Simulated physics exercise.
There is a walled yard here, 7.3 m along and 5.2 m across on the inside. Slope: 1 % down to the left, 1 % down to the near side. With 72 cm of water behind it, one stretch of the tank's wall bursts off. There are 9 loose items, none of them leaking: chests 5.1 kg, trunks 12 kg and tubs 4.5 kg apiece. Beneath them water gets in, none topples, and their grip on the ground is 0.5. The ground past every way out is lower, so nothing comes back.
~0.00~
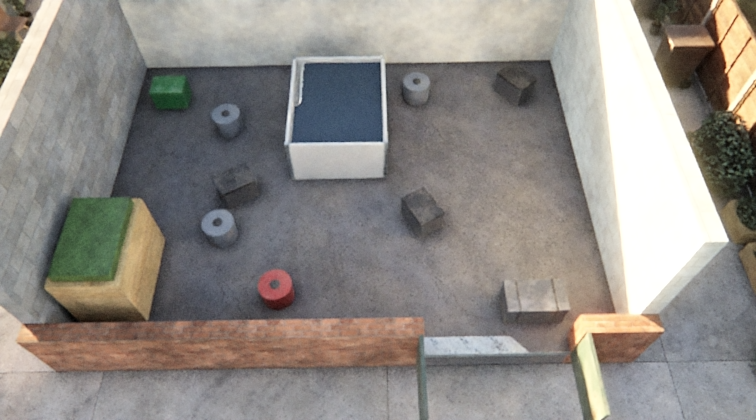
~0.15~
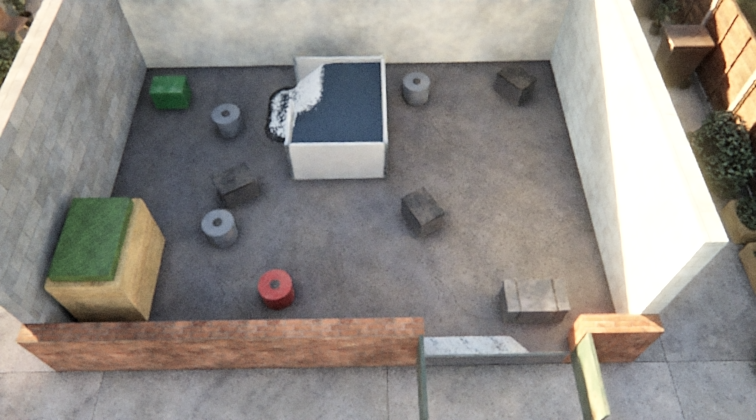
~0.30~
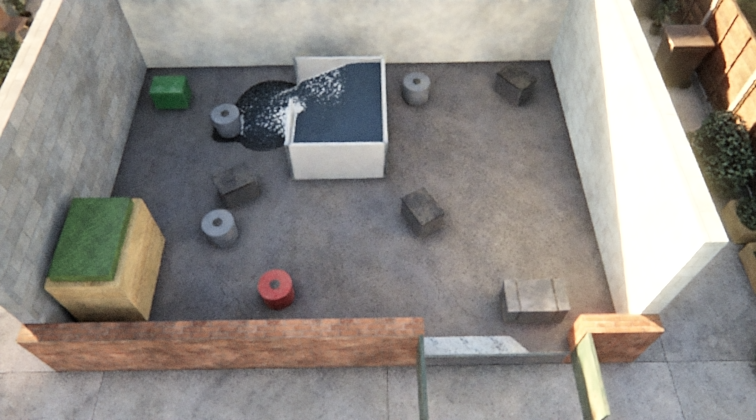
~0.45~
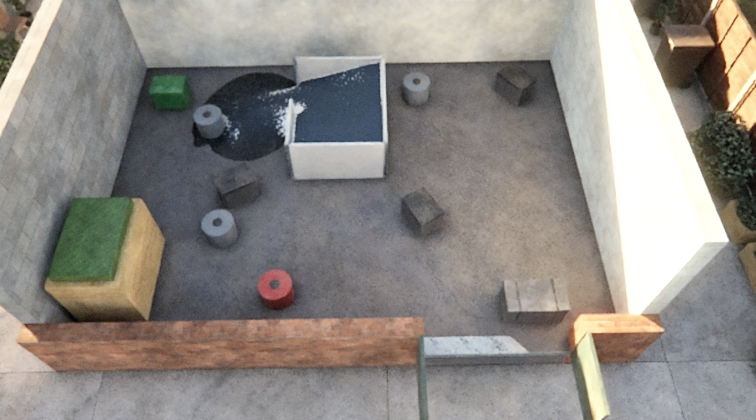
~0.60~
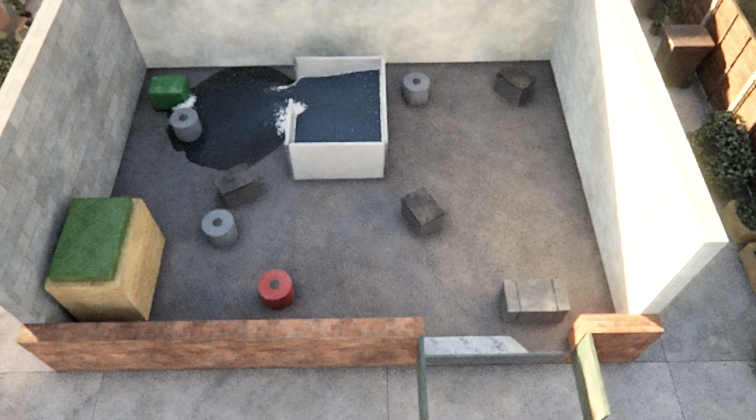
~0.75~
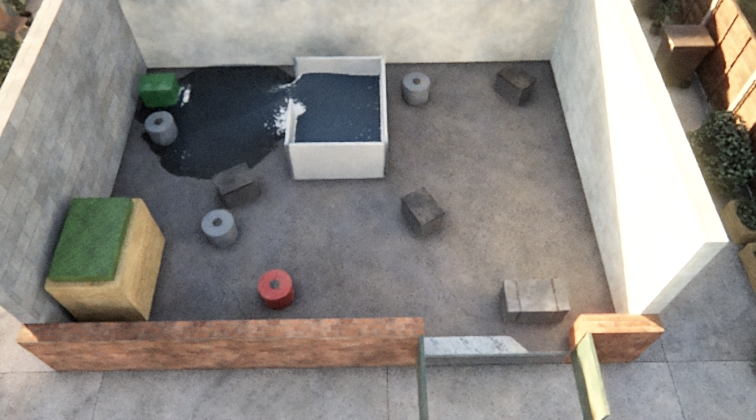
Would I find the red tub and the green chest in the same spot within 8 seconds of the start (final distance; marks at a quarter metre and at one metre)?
In short, red tub gets moved a long way; green chest gets moved a long way.
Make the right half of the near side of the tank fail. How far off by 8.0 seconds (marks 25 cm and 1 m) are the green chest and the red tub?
Note: Green chest shifted modestly, red tub swept well away.
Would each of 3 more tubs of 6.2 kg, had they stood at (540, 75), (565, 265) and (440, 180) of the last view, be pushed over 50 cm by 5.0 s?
One by one: Below the mark, below the mark, below the mark.
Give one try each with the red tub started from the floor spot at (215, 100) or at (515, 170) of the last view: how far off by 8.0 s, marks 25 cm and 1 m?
Try one, it is swept a long way; try two, it keeps its spot.
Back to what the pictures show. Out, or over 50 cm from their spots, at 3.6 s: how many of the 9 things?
The answer is 3.
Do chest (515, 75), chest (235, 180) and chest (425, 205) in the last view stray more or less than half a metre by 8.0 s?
First one stayed inside, second one went too far, third one went too far.
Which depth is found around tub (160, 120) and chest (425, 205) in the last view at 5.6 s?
First about 7 cm, second about 2 cm.
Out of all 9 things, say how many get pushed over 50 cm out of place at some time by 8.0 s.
That adds up to 6.
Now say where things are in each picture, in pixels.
In the first frame, the red tub at (275, 284) rests on the ground; the green chest at (168, 84), on the bottom; water covers 2.5 m2; 0 of 9 have shifted.
In the second frame, the red tub at (275, 284), on the bottom; the green chest at (168, 84), on the bottom; water covers 3.1 m2; 0 of 9 have shifted.
In the third frame, the red tub at (275, 284) rests on the ground; the green chest at (168, 84), on the bottom; water covers 3.9 m2; 0 of 9 have shifted.
In the fourth frame, the red tub at (275, 284) rests on the ground; the green chest at (168, 84), on the bottom; water covers 4.9 m2; 1 of 9 have shifted.
In the fifth frame, the red tub at (275, 284) rests on the ground; the green chest at (167, 84) rests on the ground; water covers 6.2 m2; 1 of 9 have shifted.
In the sixth frame, the red tub at (275, 284), on the bottom; the green chest at (156, 82), on the bottom, 20 cm from its start; 7.5 m2 under water; 2 of 9 have shifted.
After 1.6 s the red tub is near (275, 284), 0.0 m from its start, aground; the green chest is near (142, 72), 0.4 m from its start, afloat; 0 of 9 are out; 2 afloat.
After 3.6 s the red tub is near (276, 285), 0.0 m from its start, aground; the green chest is near (126, 188), 2.3 m from its start, afloat; 0 of 9 are out; 2 afloat.
After 5.6 s the red tub is near (444, 300), 2.3 m from its start, afloat; the green chest is near (246, 265), 3.9 m from its start, afloat; 0 of 9 are out; 5 afloat.
After 8.0 s the red tub has gone out; the green chest is near (391, 308), 5.5 m from its start, afloat; 2 of 9 are out; 4 afloat.
